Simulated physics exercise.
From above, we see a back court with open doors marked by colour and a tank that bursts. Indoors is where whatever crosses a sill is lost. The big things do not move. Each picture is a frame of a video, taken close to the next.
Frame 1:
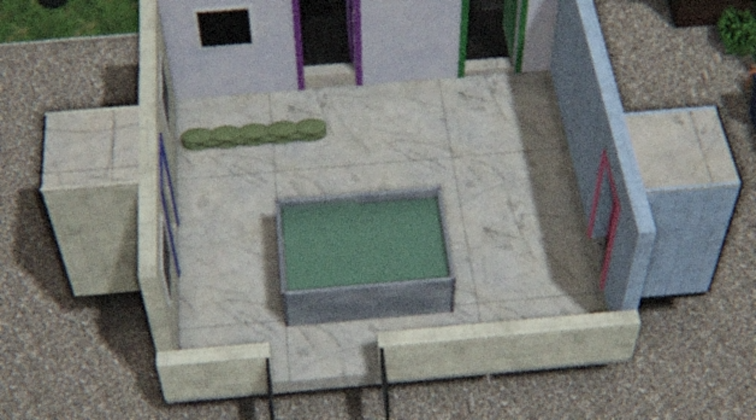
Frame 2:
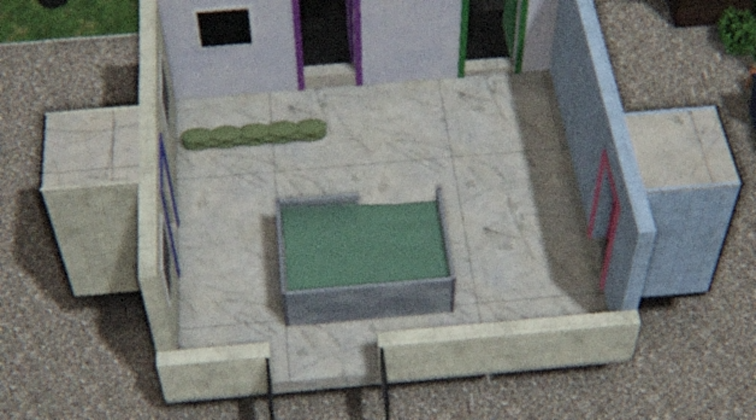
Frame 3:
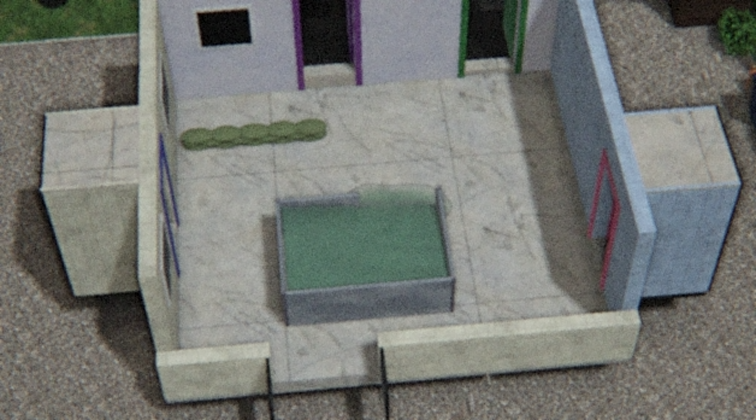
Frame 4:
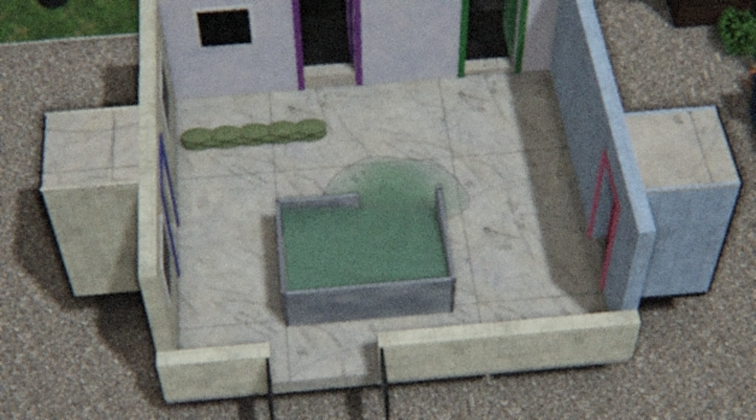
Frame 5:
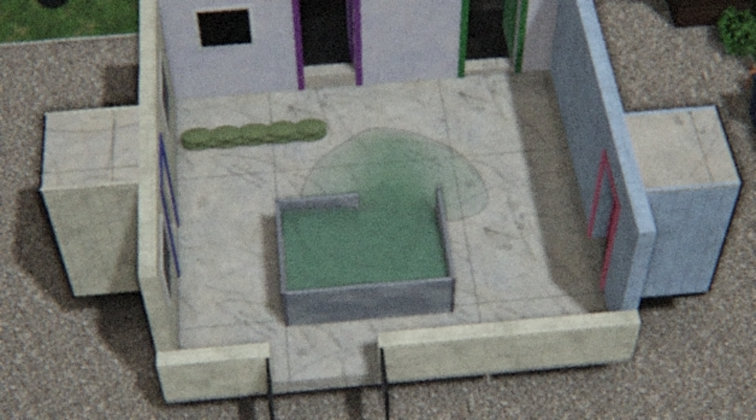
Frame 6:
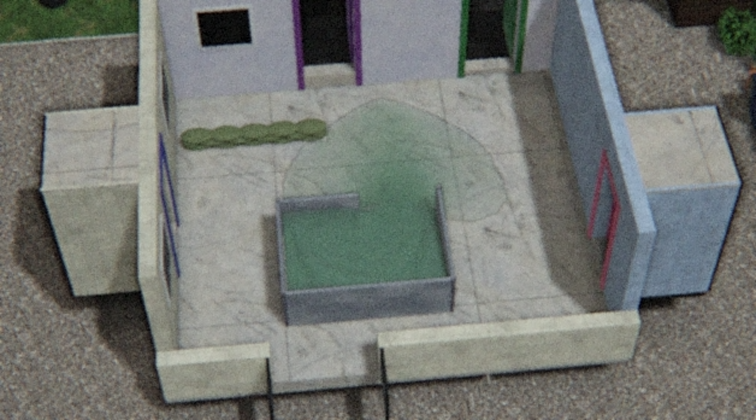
A pale walled courtyard with a light stone floor is seen from above, the view holding still. A grey tank of green water sits near the middle, with a low green hedge behind it to the left, purple and green doorways at the back, and a blue wall on the right. A gap opens in the tank's far side, and green water pours out, spreading across the floor towards the back in a widening, thinning fan.
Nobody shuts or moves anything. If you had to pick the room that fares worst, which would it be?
I would pick the green room.
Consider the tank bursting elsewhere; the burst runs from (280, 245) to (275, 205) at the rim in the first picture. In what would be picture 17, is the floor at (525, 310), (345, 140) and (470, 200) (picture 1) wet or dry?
The first spot is left untouched, the second is left untouched and the third is left untouched.
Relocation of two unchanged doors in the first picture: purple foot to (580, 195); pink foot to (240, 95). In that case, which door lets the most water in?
The pink-painted one.
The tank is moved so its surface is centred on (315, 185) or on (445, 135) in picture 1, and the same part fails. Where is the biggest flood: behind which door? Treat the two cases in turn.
Case one: The door marked purple; case two: The green-painted one.
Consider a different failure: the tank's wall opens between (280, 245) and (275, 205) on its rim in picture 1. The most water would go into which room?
That would be the one in blue, I think.
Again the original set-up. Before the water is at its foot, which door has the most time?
Result: The one in pink.
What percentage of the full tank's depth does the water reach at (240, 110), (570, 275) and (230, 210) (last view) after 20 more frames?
8, 0 and 2 in a hundred, in turn.
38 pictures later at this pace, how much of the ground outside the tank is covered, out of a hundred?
Roughly 90 %.
A moment on, water covers 35 % of the floor; purple door wet at the sill, nothing in, blue door not reached, green door wet at the sill, nothing in, pink door not reached.
Next, water covers 45 % of the floor; purple door a trickle in, blue door not reached, green door some in, pink door not reached.
Then, water covers 55 % of the floor; purple door a trickle in, blue door wet at the sill, nothing in, green door some in, pink door not reached.
Later, water covers 90 % of the floor; purple door a trickle in, blue door wet at the sill, nothing in, green door a lot in, pink door a trickle in.
In the end, water covers 95 % of the floor; purple door a trickle in, blue door wet at the sill, nothing in, green door a lot in, pink door some in; the green door has let in the most.
